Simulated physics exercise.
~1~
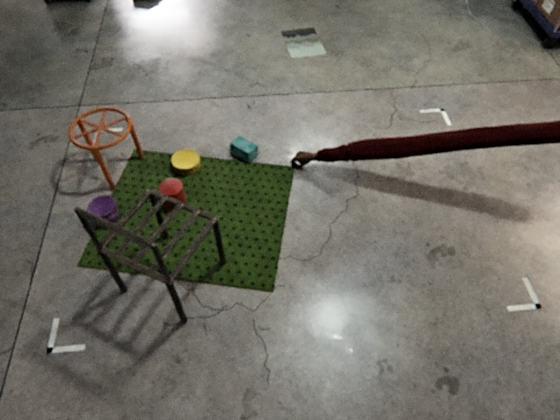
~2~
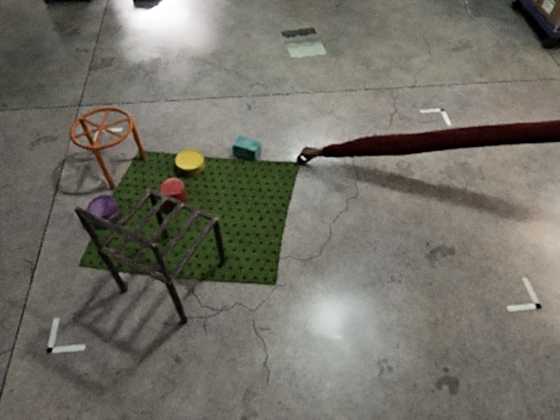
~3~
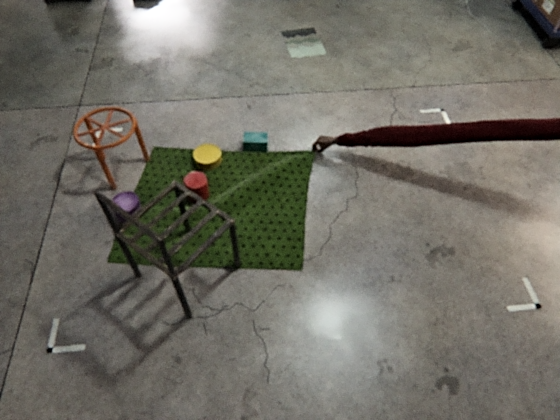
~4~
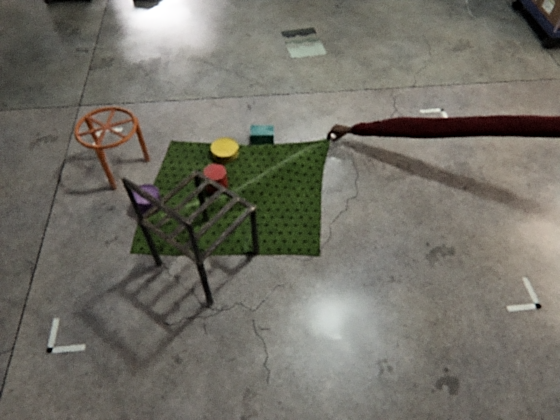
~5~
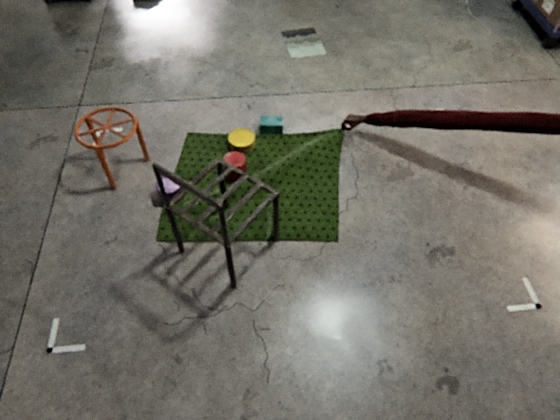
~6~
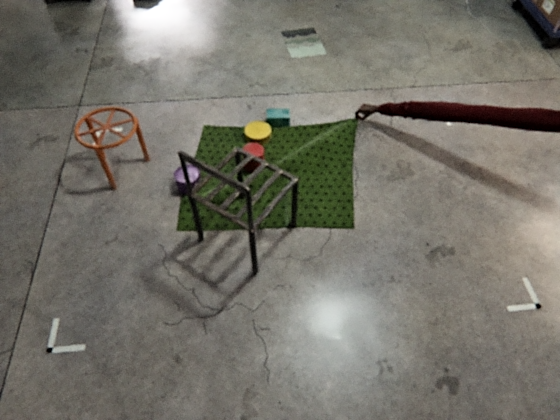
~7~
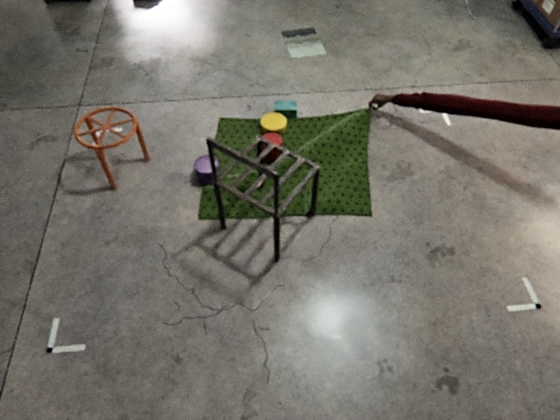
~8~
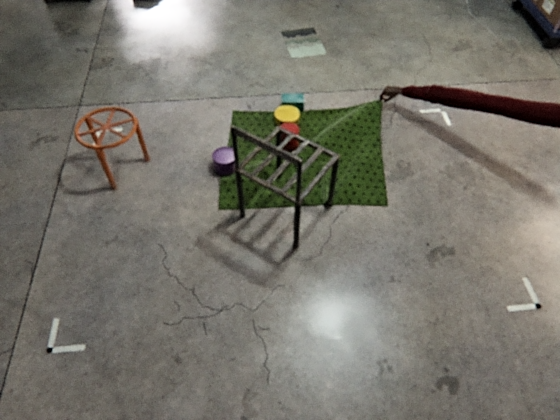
On a shop floor, an arm drags a loaded green sheet rightward, leaving the orange stool behind.
